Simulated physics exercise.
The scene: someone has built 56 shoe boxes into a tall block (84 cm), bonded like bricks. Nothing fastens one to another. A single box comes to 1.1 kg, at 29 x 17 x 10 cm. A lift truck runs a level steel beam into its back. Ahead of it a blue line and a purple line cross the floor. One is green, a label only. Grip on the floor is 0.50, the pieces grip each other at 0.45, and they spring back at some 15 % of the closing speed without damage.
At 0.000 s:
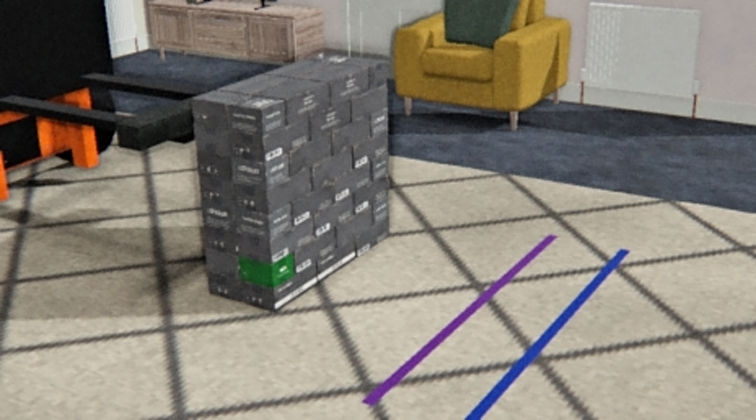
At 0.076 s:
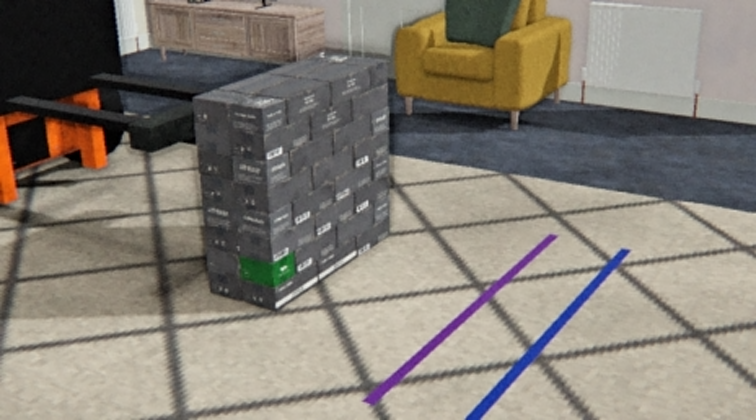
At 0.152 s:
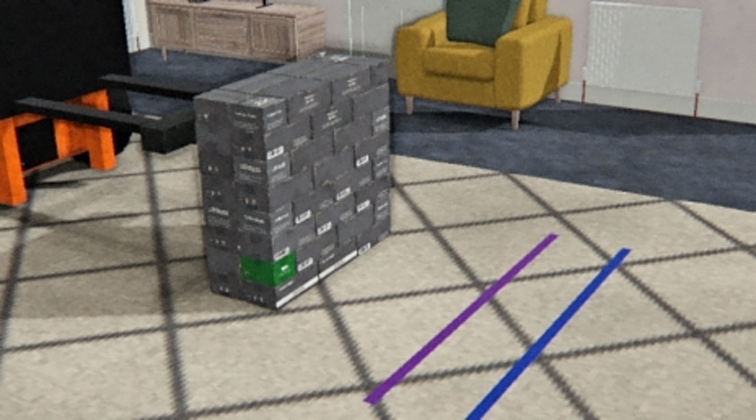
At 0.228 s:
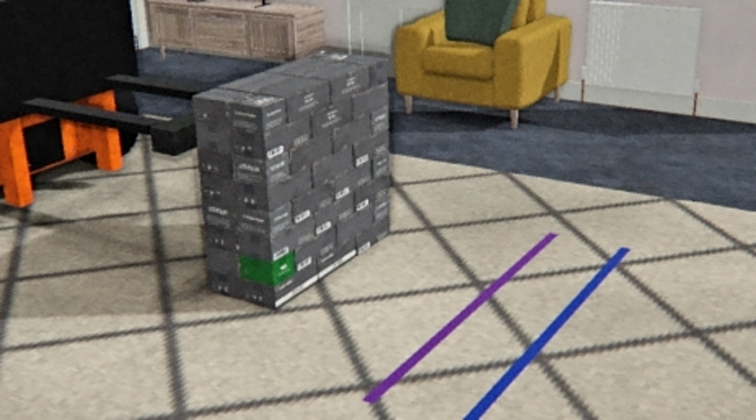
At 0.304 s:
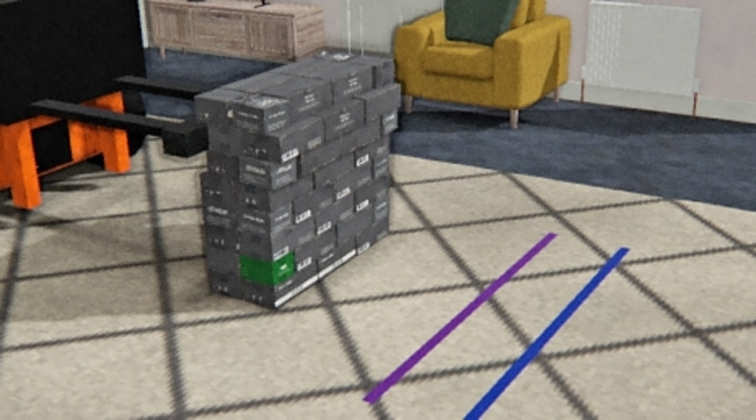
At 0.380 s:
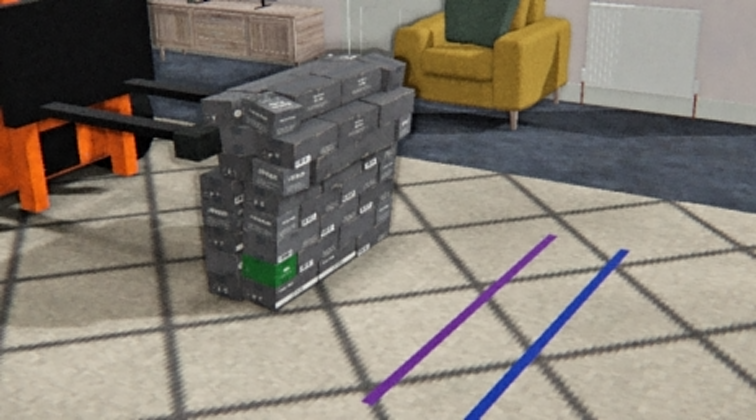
In this clip, a dark beam on an orange-and-black machine moves right into a block of stacked grey boxes, pushing the upper rows rightward out of line, while the green box near the bottom shifts slightly behind purple and blue floor lines.
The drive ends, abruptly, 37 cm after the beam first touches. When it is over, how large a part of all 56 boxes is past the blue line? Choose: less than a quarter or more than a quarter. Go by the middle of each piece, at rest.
The part is fewer than one in four.
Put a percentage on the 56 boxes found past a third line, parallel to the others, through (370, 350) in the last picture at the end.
About 35 per cent.
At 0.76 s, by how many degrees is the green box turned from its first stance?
Roughly 50°.
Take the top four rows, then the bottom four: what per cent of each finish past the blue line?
Top 20, bottom 0 per cent.
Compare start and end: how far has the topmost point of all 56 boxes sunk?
Roughly 32 cm.
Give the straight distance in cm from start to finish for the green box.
Green 25.
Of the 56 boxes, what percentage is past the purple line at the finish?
Near 25 per cent.
By 0.52 s, none of the 56 boxes past the blue line, 48 disturbed; green box tilted 19°.
By 0.76 s, none of the 56 boxes past the blue line, 47 disturbed; green box tilted 52°.
By 1.14 s, 5 of the 56 boxes past the blue line; green box on its side.
When it is over (2.3 s), 5 of the 56 boxes past the blue line; green box on its side. That is 9 per cent. In pixels of the last frame, middles, green box near (321, 296).
